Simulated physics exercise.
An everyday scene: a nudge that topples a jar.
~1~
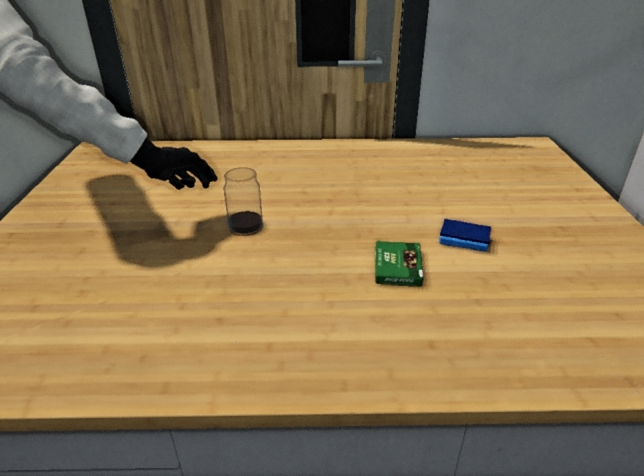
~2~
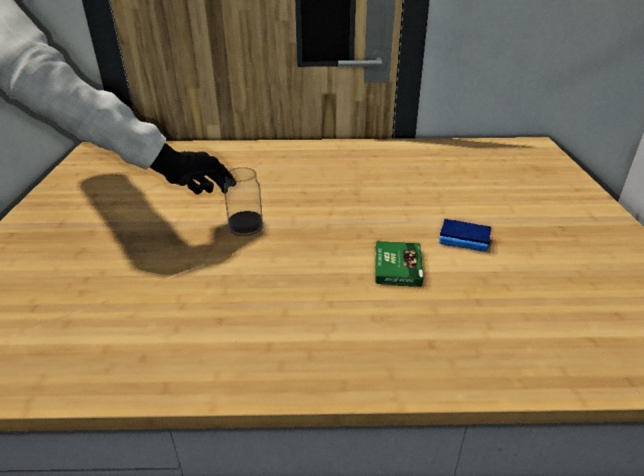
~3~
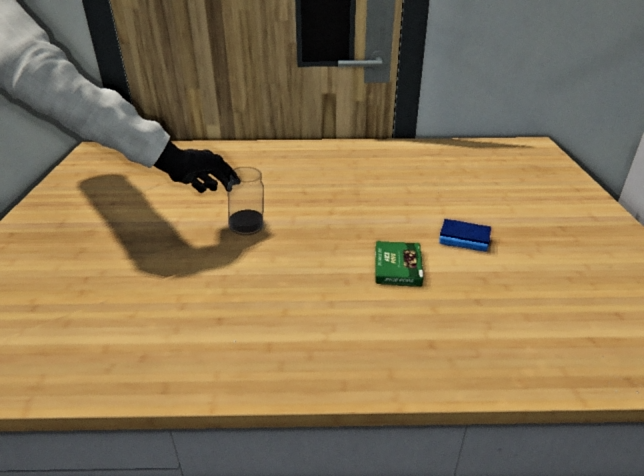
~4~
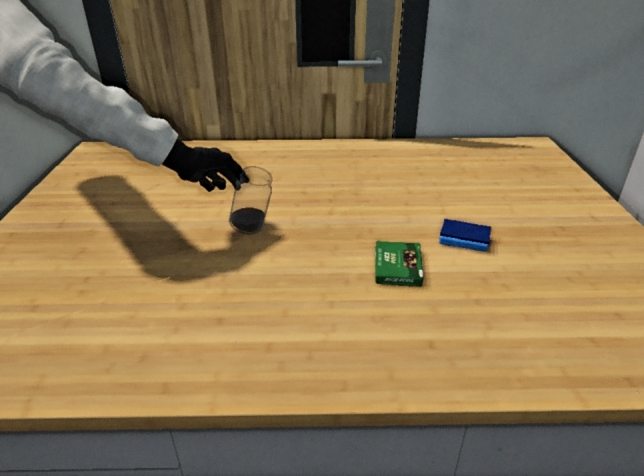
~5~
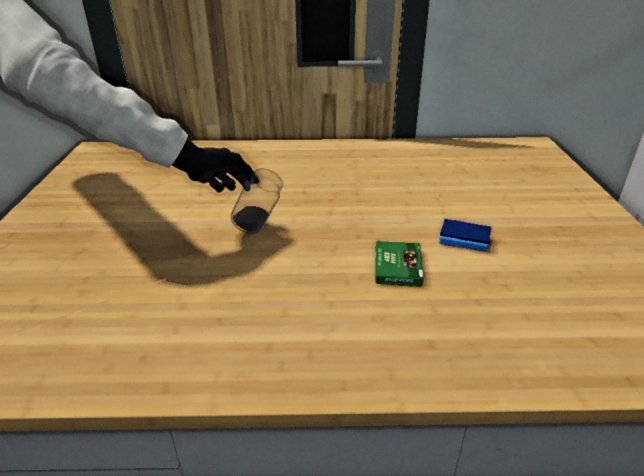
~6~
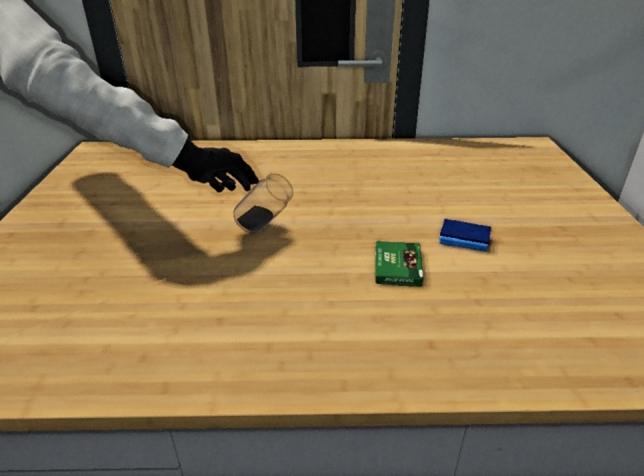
On a wooden table, a black-gloved hand pushes a nearly empty glass jar, tilting it right.
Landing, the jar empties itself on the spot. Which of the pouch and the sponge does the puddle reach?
You'll find the pouch is caught by the spill, and the sponge is missed by the spill.
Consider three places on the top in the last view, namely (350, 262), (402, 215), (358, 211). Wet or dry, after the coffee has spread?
Point one is caught by it, point two is never touched, point three is never touched.
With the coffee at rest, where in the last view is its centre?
Its centre ends up near (353, 267) in the last picture.
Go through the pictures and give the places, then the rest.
It stands upright; jar (243, 200) nearly empty; pouch (399, 258); sponge (466, 229), in the first picture.
Pushed off balance; jar nearly empty, surface at (245, 219), in the second picture.
Pushed off balance; jar (246, 199) nearly empty; sponge (466, 229), in the third picture.
Pushed off balance; jar nearly empty, surface at (248, 216); pouch (399, 258), in the fourth picture.
Pushed off balance; jar (258, 200) tipped 30°, in the fifth picture.
It is falling; jar (265, 202) tipped 40°; pouch (399, 258); sponge (466, 229), in the sixth picture.
Shortly, the puddle covers about as much as a saucer; the pouch is soaking at its edge; the sponge is still dry.
At the finish, the puddle covers about as much as a saucer; the pouch is soaking at its edge; the sponge is still dry.
